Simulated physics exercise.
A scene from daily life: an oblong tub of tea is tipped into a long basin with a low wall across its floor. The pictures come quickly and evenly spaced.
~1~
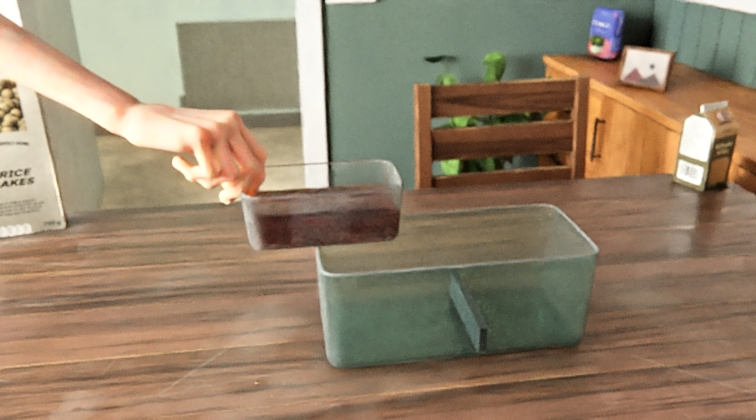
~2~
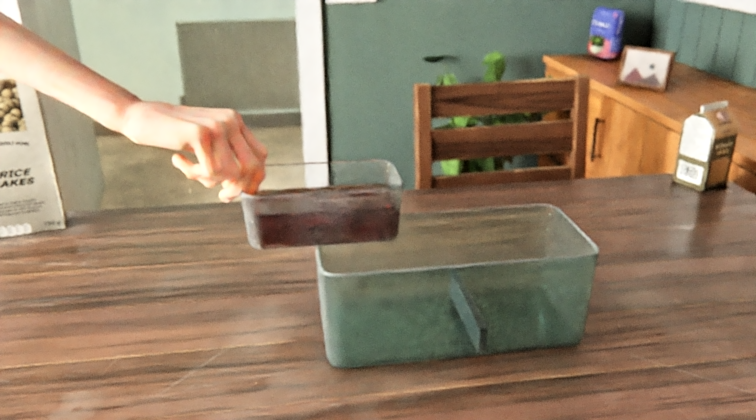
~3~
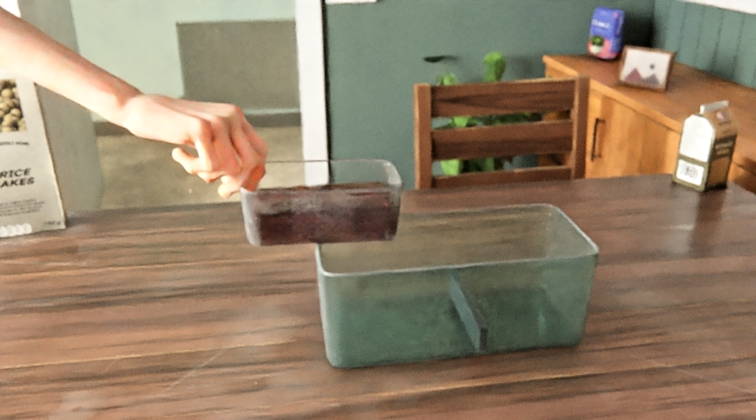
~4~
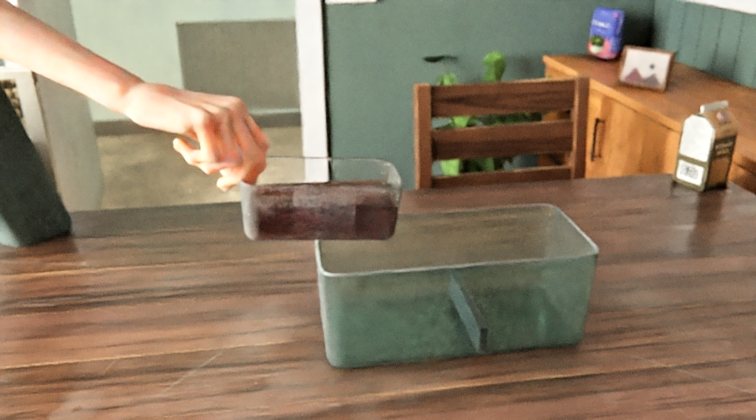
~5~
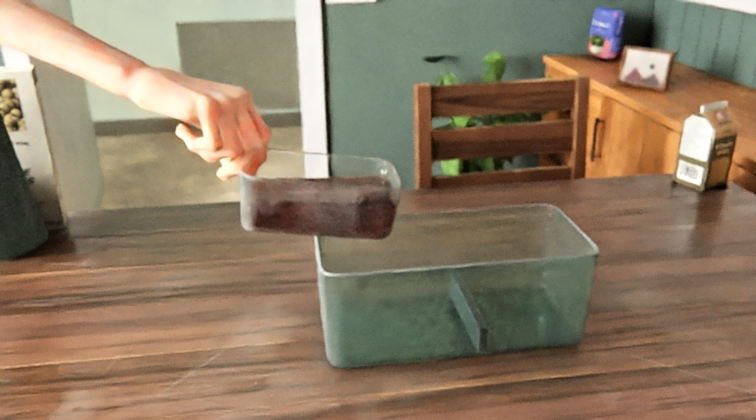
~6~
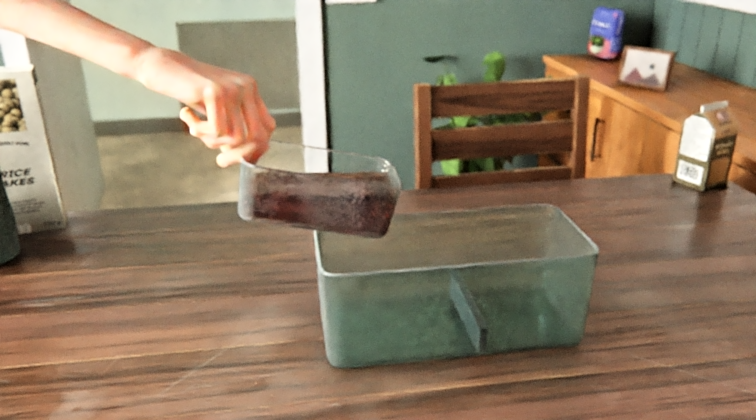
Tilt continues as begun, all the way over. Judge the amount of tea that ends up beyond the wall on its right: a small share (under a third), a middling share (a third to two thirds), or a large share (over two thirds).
A middling share.
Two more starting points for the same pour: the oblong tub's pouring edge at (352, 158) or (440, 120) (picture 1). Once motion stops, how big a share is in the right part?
Start one gives close to 10 percent, start two close to 90 percent.
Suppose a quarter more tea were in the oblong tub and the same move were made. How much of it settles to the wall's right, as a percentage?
Some 65 per cent.
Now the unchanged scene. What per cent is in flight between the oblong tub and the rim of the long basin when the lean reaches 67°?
Around 45 in a hundred.
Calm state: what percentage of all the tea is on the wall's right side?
Share: Roughly 60 %.
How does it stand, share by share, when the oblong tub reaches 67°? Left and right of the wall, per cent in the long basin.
Left 10 %, right 0 %.
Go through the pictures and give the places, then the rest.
In the first picture, it leans 0°; its right rim is at (397, 175); the tea meets the walls at (249, 204) and (393, 194); the long basin's rim runs from (318, 248) to (576, 228); the wall's top is at (468, 299).
In the second picture, it leans 1°; its right rim is at (397, 175); the tea meets the walls at (249, 203) and (393, 193).
In the third picture, it leans 2°; its right rim is at (397, 175); the tea meets the walls at (248, 201) and (392, 192).
In the fourth picture, it leans 5°; its right rim is at (397, 175); the tea meets the walls at (247, 198) and (391, 190).
In the fifth picture, it leans 8°; its right rim is at (397, 175); the tea meets the walls at (245, 192) and (391, 186).
In the sixth picture, it leans 13°; its right rim is at (396, 175); the tea meets the walls at (243, 184) and (390, 182).
A moment on, the oblong tub is tipped part way and 46 per cent is still to pour, 11 is left of the wall and 0 right of it.
Next, the oblong tub is tipped on its side and 9 per cent is still to pour, 21 is left of the wall and 61 right of it.
Then the oblong tub is tipped right over and 0 per cent is still to pour, 40 is left of the wall and 57 right of it.
Later the oblong tub is tipped right over and 0 per cent is still to pour, 41 is left of the wall and 58 right of it.
In the end 41 per cent lies left of the wall, 58 right of it and 1 outside.
